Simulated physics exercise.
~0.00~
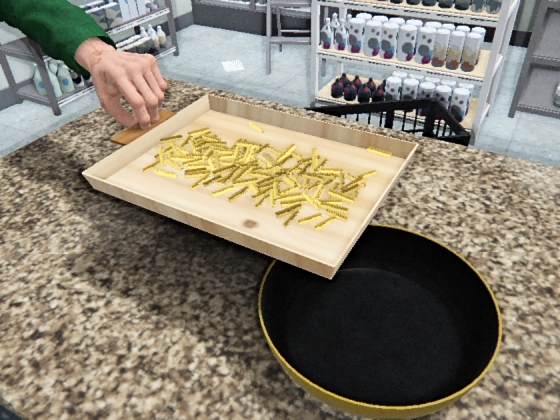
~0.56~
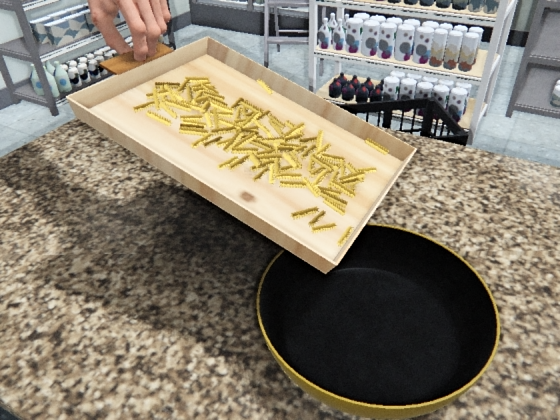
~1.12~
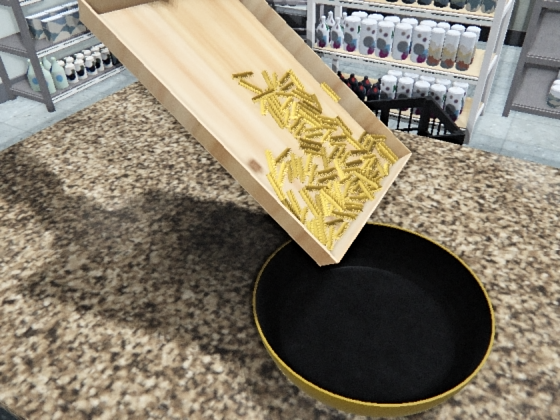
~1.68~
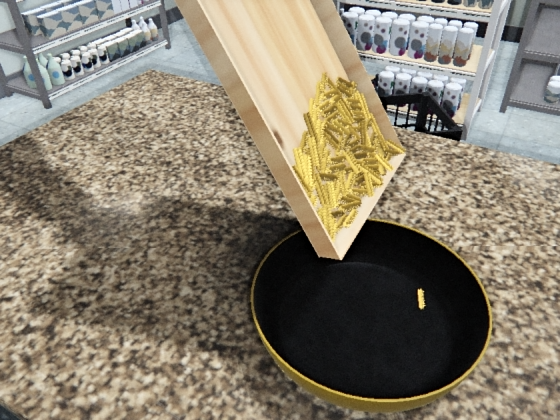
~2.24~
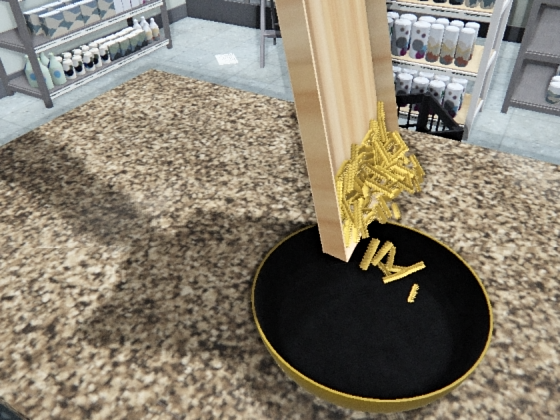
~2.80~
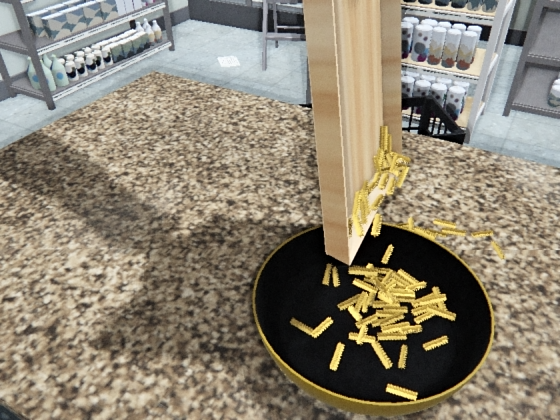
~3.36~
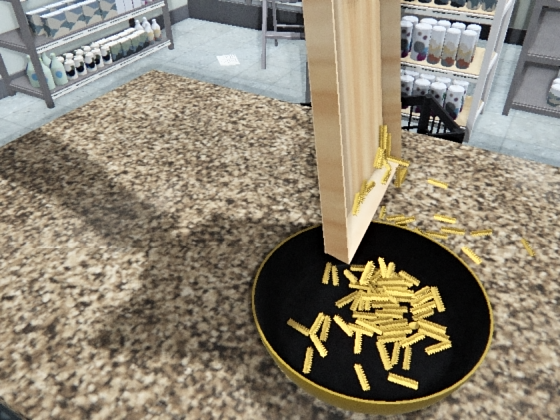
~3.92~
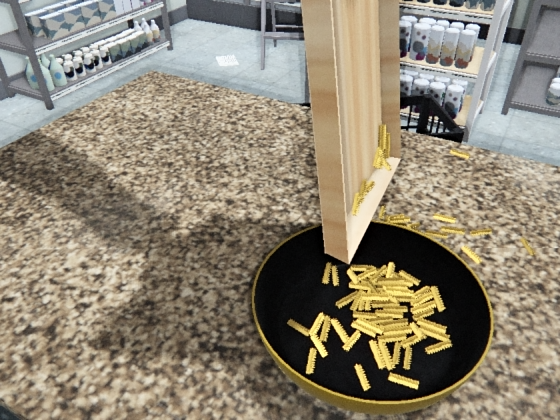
A hand lifting and tipping a wooden tray of dry pasta, most pieces sliding into a black pan, others scattering on the counter.
